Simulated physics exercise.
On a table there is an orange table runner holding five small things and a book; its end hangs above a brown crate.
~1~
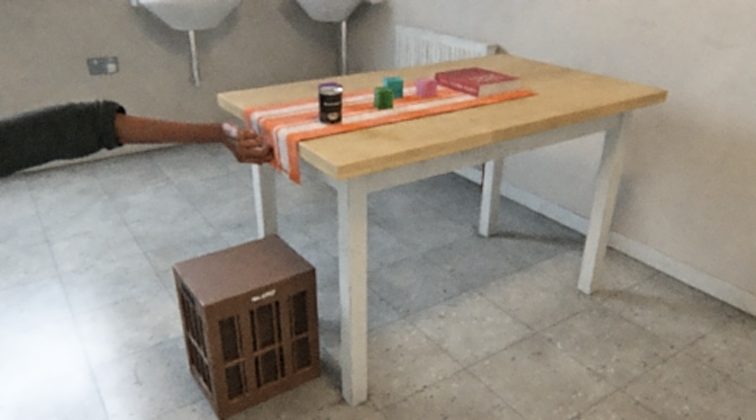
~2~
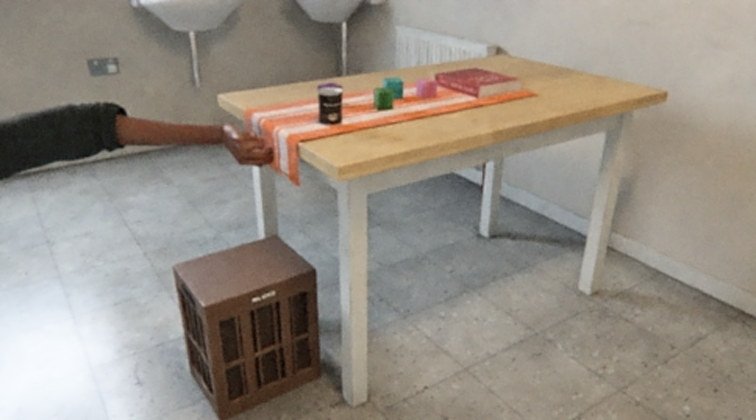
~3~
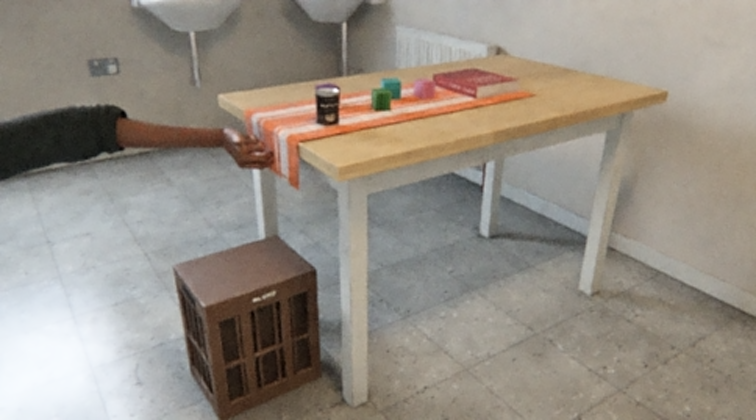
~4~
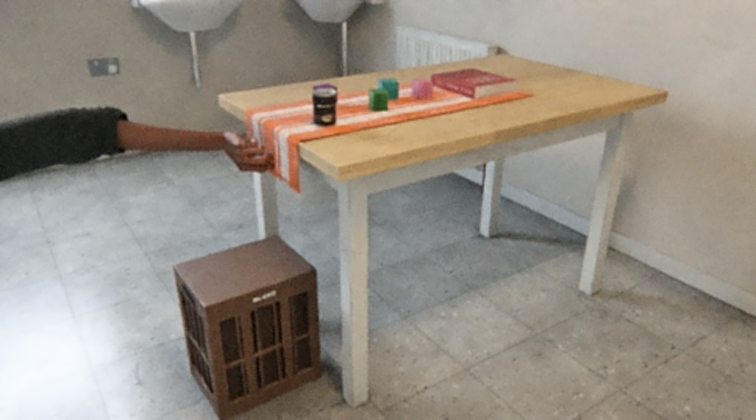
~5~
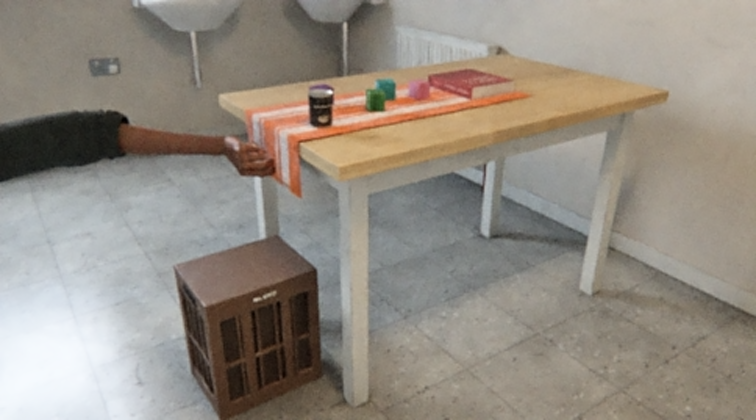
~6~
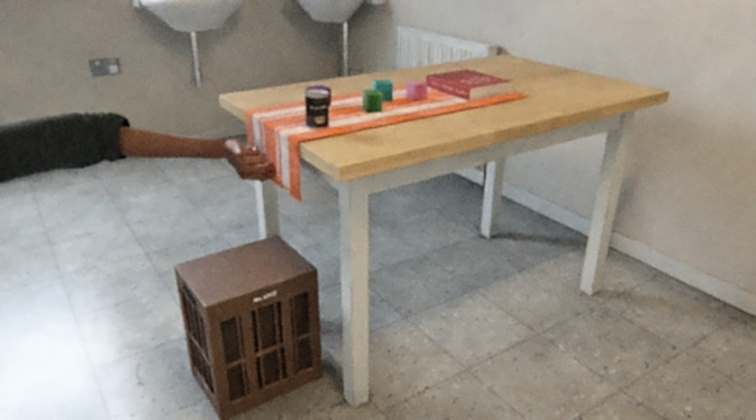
A hand slowly pulls an orange runner slightly left, carrying small objects and a book along the table.
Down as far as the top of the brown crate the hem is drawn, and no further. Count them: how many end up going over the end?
The count that falls away is going to be two.
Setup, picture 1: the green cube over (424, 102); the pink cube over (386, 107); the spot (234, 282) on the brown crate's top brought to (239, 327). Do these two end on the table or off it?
Result: Green cube still there, pink cube gone.
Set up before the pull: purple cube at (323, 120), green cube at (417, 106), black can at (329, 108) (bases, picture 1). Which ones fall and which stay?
Note - purple cube lost, green cube retained, black can lost.
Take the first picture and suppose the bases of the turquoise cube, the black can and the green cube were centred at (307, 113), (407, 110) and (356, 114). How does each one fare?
Turquoise cube - leaves the top, black can - stays aboard, green cube - leaves the top.
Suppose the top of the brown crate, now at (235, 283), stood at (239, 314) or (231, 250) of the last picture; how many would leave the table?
3 and 1.
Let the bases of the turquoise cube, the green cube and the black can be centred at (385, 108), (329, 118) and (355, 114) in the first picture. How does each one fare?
Result - turquoise cube: Still up; green cube: Down; black can: Down.
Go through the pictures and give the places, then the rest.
Hem (300, 185); black can (330, 90); purple cube (330, 84); green cube (384, 89); turquoise cube (393, 79); pink cube (427, 79); top of the crate (234, 282), in the first picture.
Hem (300, 187); black can (330, 91), in the second picture.
Hem (298, 191); purple cube (328, 86), in the third picture.
Hem (301, 194); green cube (379, 90); top of the crate (235, 283), in the fourth picture.
Hem (301, 199); turquoise cube (386, 81), in the fifth picture.
Hem (301, 202); black can (316, 93); purple cube (318, 87); green cube (372, 92); turquoise cube (383, 81); pink cube (417, 82), in the sixth picture.
Soon after, hem near (275, 206); all still up.
After that, hem near (276, 241); black can gone.
And then, hem on the crate; black can and purple cube gone.
In the end, hem on the crate; black can and purple cube gone. It carries off two.
